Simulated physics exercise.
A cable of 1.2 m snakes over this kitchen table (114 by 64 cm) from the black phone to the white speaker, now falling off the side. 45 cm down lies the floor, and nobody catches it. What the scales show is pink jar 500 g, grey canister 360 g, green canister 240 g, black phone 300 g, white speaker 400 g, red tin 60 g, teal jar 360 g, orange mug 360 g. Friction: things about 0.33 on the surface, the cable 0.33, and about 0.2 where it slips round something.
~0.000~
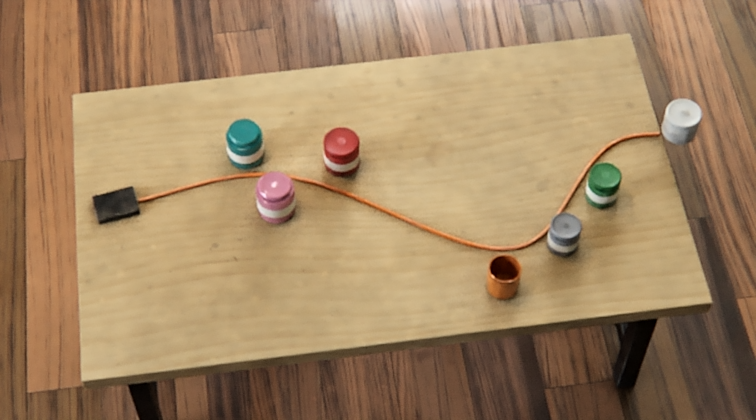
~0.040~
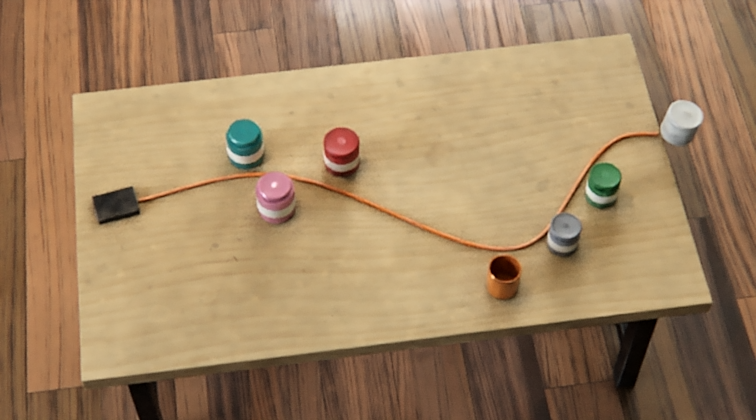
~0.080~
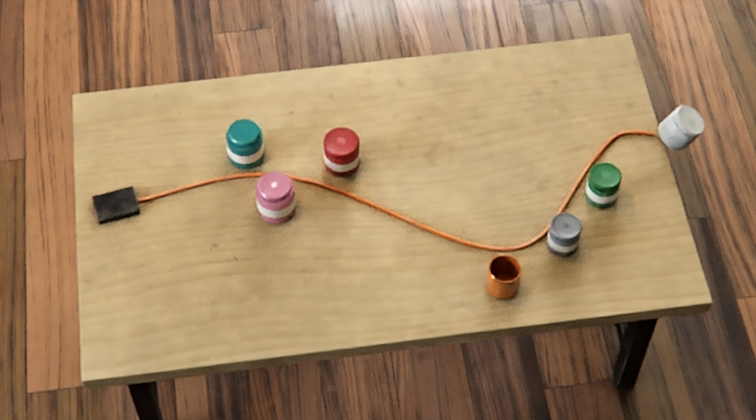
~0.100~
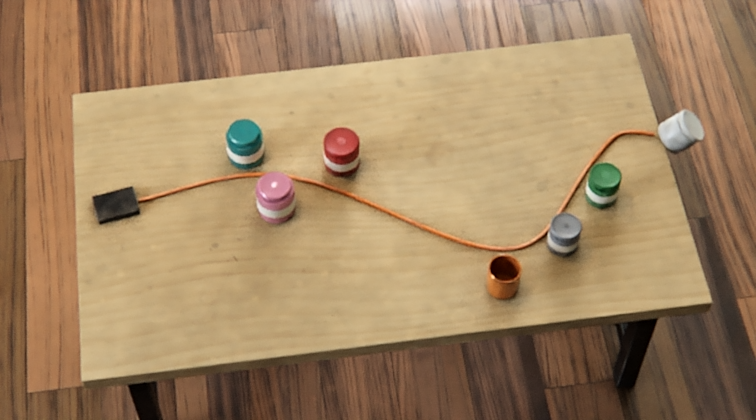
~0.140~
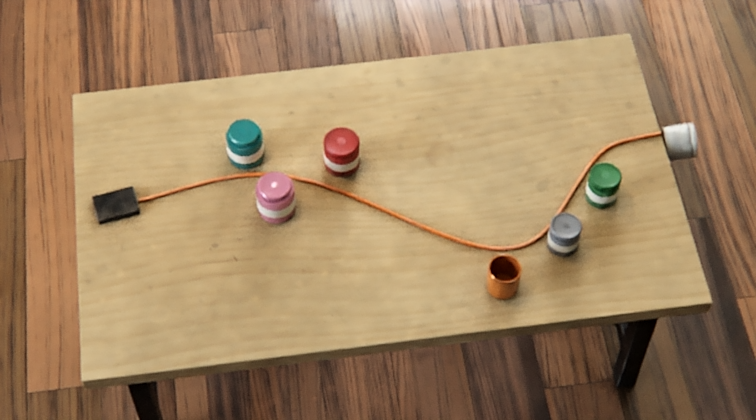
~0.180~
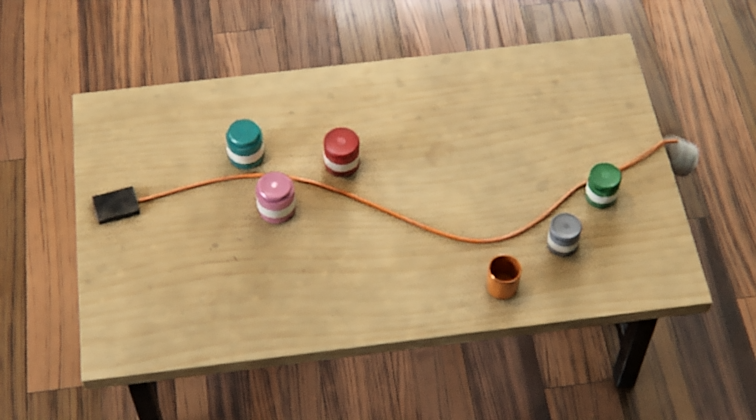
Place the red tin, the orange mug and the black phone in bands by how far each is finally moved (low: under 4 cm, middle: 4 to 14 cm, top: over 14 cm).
Red tin: Middle; orange mug: Low; black phone: Top.
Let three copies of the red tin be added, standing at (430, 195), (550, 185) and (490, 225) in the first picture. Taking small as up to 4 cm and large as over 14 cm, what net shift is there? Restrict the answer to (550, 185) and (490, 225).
Taking them in turn, the first shows a lot of movement and the second shows a lot of movement.
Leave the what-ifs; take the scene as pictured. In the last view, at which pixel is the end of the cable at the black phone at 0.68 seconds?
Near (270, 193).
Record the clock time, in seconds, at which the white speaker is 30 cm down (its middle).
That comes at 0.44 seconds.
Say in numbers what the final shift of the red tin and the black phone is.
Red tin: 6 cm; black phone: 25 cm.
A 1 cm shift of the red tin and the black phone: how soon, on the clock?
Approx. times - red tin: 0.30 s, black phone: 0.28 s.
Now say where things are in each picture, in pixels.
In the first frame, red tin (341, 141); orange mug (505, 268); black phone (115, 203); cable runs through (607, 147) (433, 231) (319, 184) (204, 183).
In the second frame, white speaker (684, 114); cable runs through (606, 147) (433, 231) (204, 183).
In the third frame, white speaker (681, 128); cable runs through (605, 146) (433, 231) (204, 183).
In the fourth frame, white speaker (681, 132); cable runs through (605, 146) (433, 231) (204, 183).
In the fifth frame, white speaker (680, 142); cable runs through (608, 148) (433, 231) (204, 183).
In the sixth frame, red tin (341, 141); orange mug (505, 268); black phone (115, 203); cable runs through (640, 158) (434, 231) (319, 185) (204, 183).
By 0.4 s, the cable's tail end at (229, 196); black phone 17 cm off its start, red tin 7 cm off its start, white speaker over the edge.
By 0.7 s, the cable's tail end at (270, 193); black phone 25 cm off its start, red tin 7 cm off its start, white speaker over the edge.
By 0.9 s, the cable's tail end at (270, 193); black phone 25 cm off its start at (249, 182), red tin 7 cm off its start at (341, 112), white speaker over the edge.
By 1.2 s, the cable's tail end at (270, 193); black phone 25 cm off its start, red tin 7 cm off its start, white speaker over the edge.
By 2.4 s, the cable's tail end at (270, 193); black phone 25 cm off its start at (249, 182), red tin 7 cm off its start at (341, 112), orange mug 0 cm off its start at (505, 268), white speaker over the edge.
